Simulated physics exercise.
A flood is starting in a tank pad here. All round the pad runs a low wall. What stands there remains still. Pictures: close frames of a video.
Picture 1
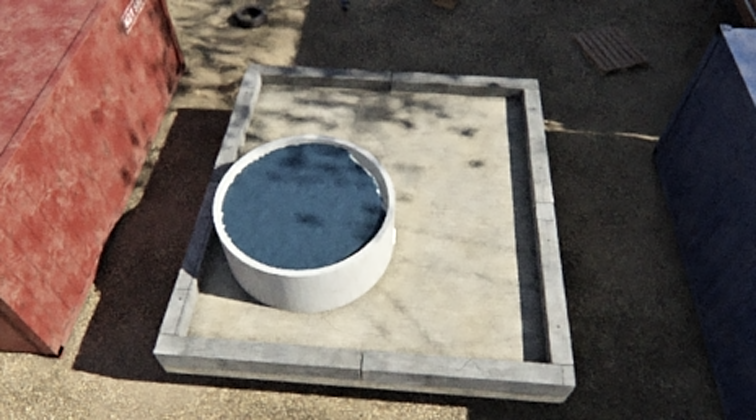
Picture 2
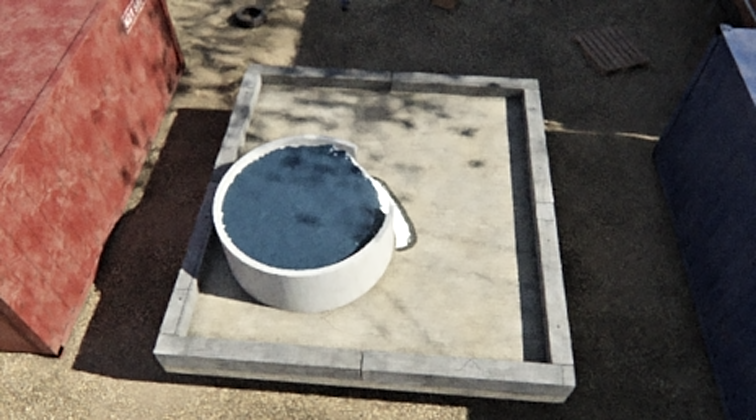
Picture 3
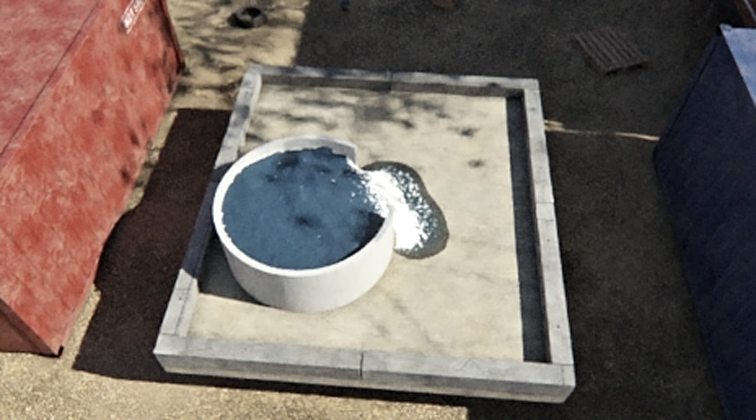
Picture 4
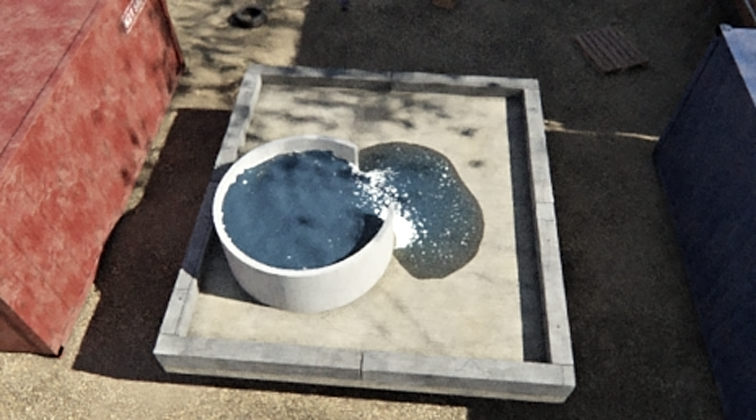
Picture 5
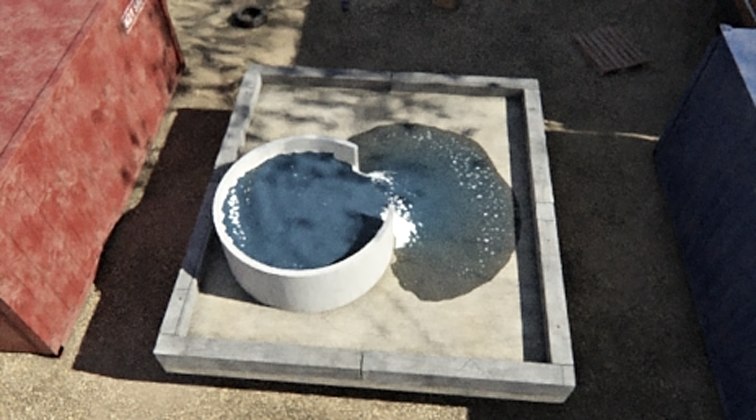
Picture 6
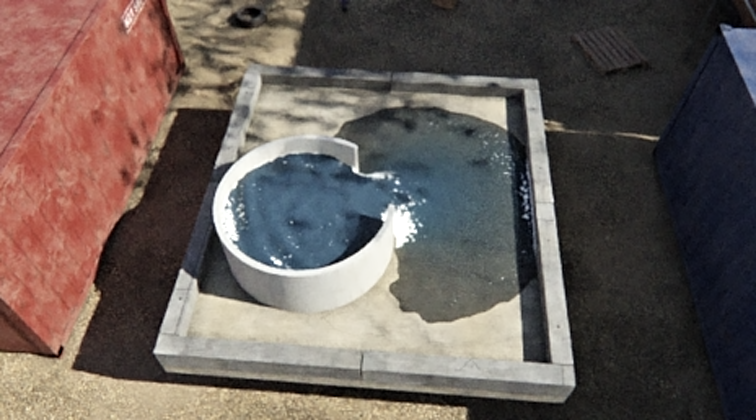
The clip shows a round white tank of blue water inside a low-walled square pad as water pours from a gap in its right side, foaming white, and spreads across the pad floor to the right-hand wall.
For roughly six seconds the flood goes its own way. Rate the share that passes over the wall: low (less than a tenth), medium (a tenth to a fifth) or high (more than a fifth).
Medium.
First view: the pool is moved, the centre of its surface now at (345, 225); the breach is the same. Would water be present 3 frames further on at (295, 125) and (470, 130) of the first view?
Well, the first one's still bare, and the second one's drenched.
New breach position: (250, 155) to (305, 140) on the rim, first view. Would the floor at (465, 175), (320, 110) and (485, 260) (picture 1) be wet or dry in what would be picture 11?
Taking them as listed, I'd say unwetted, drenched and unwetted.
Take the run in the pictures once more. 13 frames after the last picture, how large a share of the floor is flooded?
That's roughly 60 per cent.
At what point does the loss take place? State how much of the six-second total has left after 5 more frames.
Near 5 in a hundred.
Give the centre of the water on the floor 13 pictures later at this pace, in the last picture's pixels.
Centre point: Around (402, 203).
A moment on, water covers 45 % of the floor; the low wall has let 0 % over.
Next, water covers 50 % of the floor; the low wall has let 1 % over.
Then, water covers 50 % of the floor; the low wall has let 10 % over.
Later, water covers 75 % of the floor; the low wall has let 14 % over.
In the end, water covers 85 % of the floor; the low wall has let 14 % over.
